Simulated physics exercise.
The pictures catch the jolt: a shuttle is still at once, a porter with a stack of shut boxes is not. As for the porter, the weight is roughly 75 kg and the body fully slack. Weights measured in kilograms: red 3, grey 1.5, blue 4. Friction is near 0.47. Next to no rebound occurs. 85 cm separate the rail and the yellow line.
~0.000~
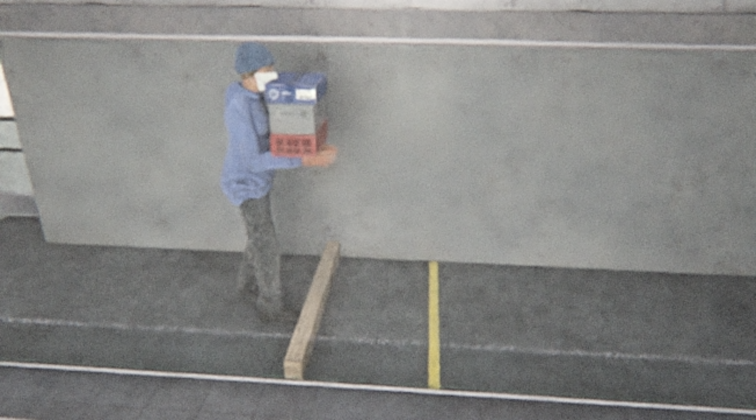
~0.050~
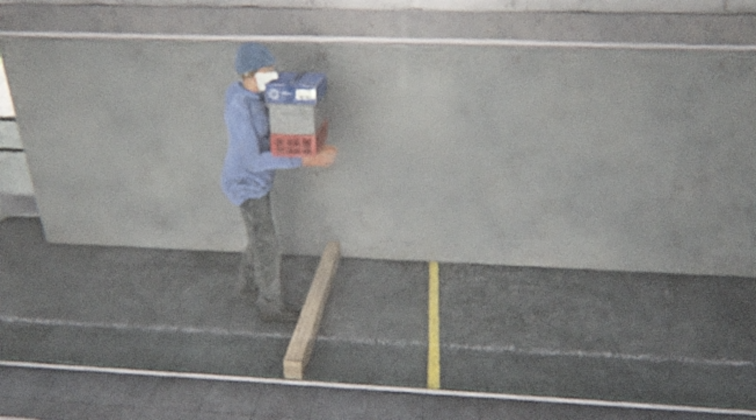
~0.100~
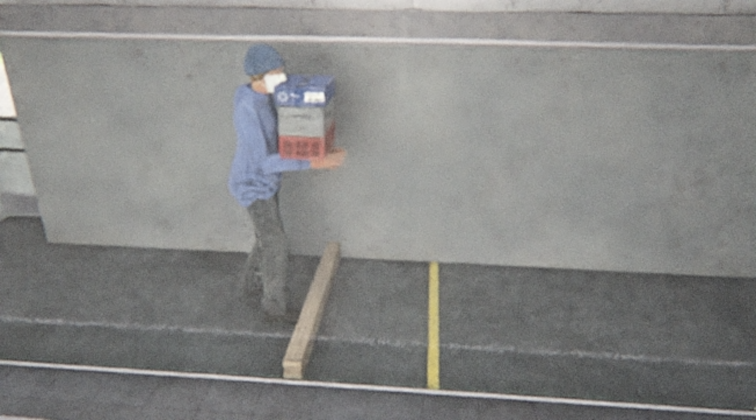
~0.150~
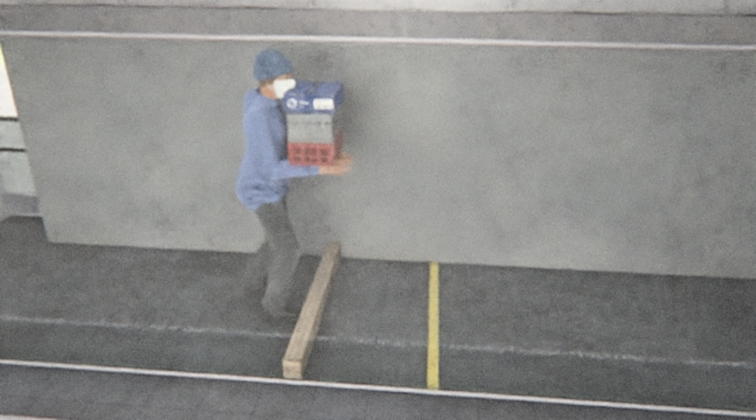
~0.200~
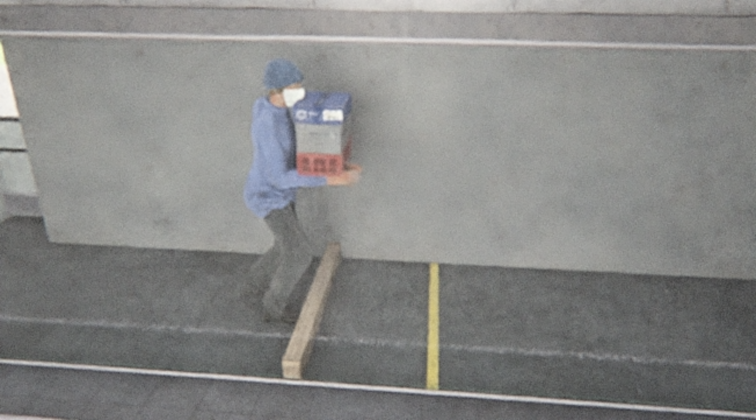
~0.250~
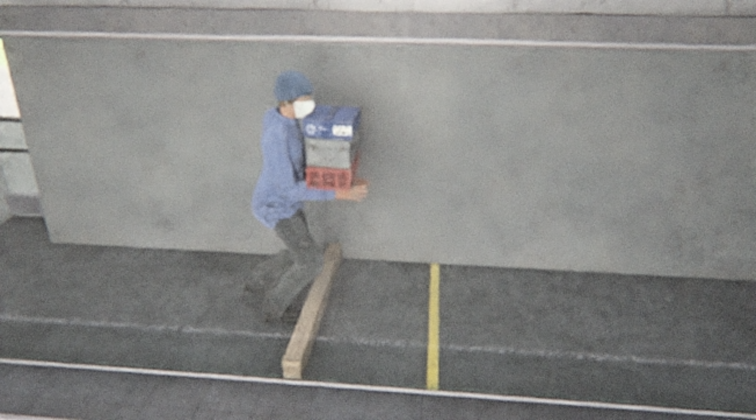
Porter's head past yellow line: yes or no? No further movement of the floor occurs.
No, short.
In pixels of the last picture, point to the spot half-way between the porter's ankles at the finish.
Estimate: About (307, 307).
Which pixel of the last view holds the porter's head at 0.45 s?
Around (333, 176).
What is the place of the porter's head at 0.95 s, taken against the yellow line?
About 30 cm short of it.
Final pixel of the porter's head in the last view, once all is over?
Somewhere close to (413, 278).
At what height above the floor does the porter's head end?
20 cm up.
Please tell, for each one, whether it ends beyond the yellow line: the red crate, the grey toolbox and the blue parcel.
I'd say the red crate lands this side of it, the grey toolbox across it, the blue parcel across it.
After 0.45 s the porter's head is 67 cm short of the yellow line, near (333, 176) in the last picture's view.
After 0.65 s the porter's head is 41 cm short of the yellow line, near (373, 275) in the last picture's view.
After 0.95 s the porter's head is 29 cm short of the yellow line, near (393, 282) in the last picture's view; the red crate 37 cm short of the yellow line, tilted 10°.
When all is still (2.9 s), red crate stops short of the yellow line; grey toolbox crosses the yellow line; blue parcel crosses the yellow line; porter's head stops short of the yellow line.
